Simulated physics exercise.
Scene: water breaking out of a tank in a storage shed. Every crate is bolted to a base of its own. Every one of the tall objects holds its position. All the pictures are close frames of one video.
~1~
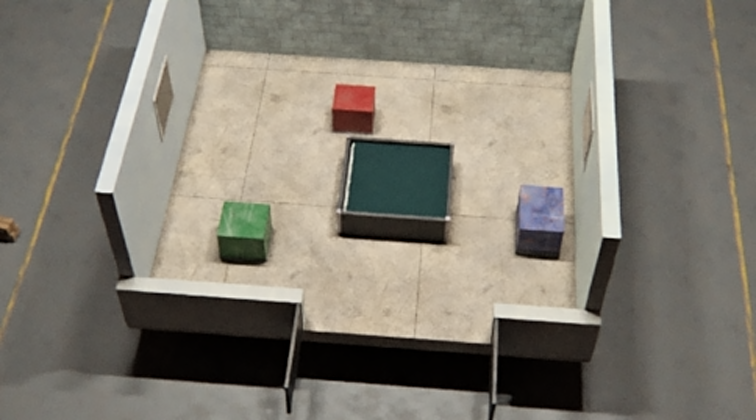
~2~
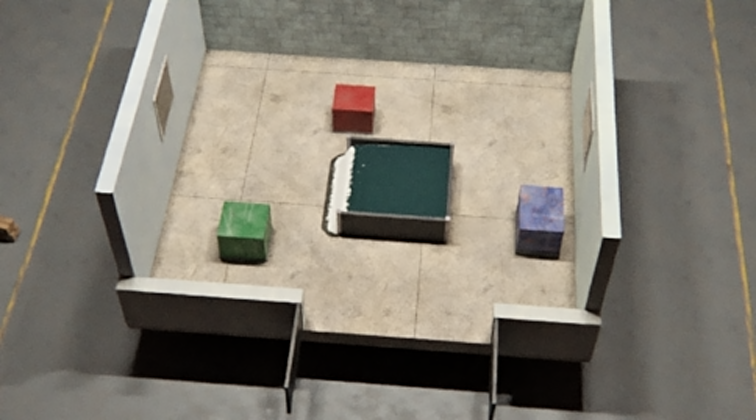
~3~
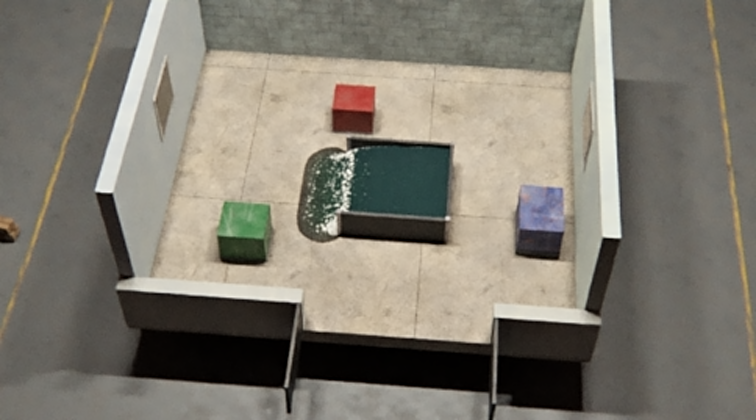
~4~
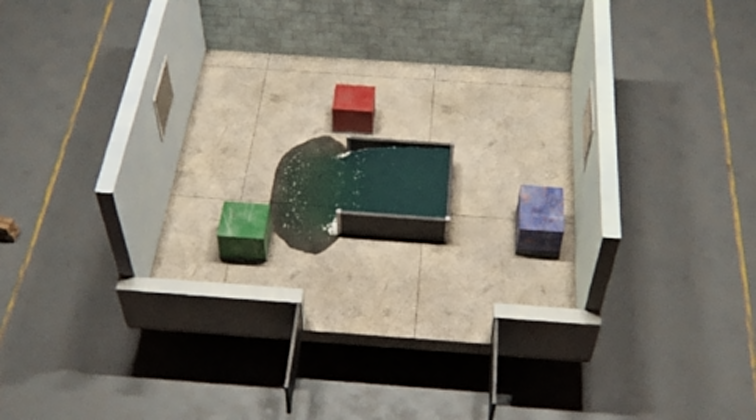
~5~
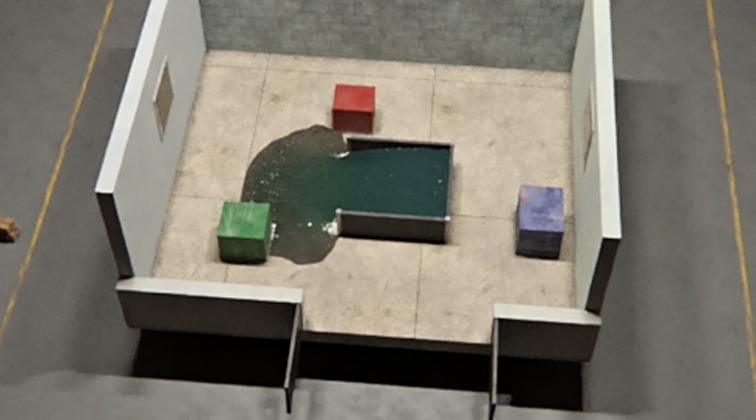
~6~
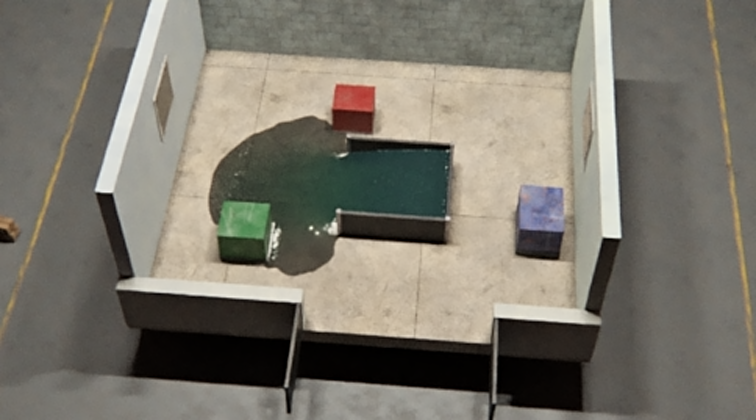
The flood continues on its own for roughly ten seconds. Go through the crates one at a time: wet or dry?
As I see it, blue crate: A dry one; red crate: A wet one; green crate: A wet one.
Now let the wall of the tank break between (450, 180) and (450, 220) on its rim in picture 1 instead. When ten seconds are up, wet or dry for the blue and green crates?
Result: Blue crate reached, green crate not reached.
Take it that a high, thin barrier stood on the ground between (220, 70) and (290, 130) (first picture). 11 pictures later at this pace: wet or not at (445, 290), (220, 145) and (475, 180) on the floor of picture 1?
As listed: No water, flooded, dry.
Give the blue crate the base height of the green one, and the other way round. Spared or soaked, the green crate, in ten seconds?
As it turns out, the green crate gets reached.
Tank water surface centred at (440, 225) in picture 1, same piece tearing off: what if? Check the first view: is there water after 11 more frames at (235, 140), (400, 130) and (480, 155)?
The first spot is inundated, the second not reached, and the third not reached.
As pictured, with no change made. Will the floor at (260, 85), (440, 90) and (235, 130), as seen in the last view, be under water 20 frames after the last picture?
Result by point, in sequence: Waterlogged, then unwetted, then waterlogged.
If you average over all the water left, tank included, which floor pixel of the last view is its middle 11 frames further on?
Close to (282, 188).
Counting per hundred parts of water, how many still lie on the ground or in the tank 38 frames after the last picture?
My figure: Some 96 per cent.
A moment on, water covers 25 % of the floor; the blue crate not reached, the red crate water round its plinth, the green crate water round its plinth.
Next, water covers 35 % of the floor; the blue crate not reached, the red crate water round its plinth, the green crate water round its plinth.
Then, water covers 40 % of the floor; the blue crate not reached, the red crate water round its plinth, the green crate water round its plinth.
Later, water covers 70 % of the floor; the blue crate not reached, the red crate water round its plinth, the green crate water round its plinth.
In the end, water covers 90 % of the floor; the blue crate stayed above the water, the red crate was topped, the green crate was topped.
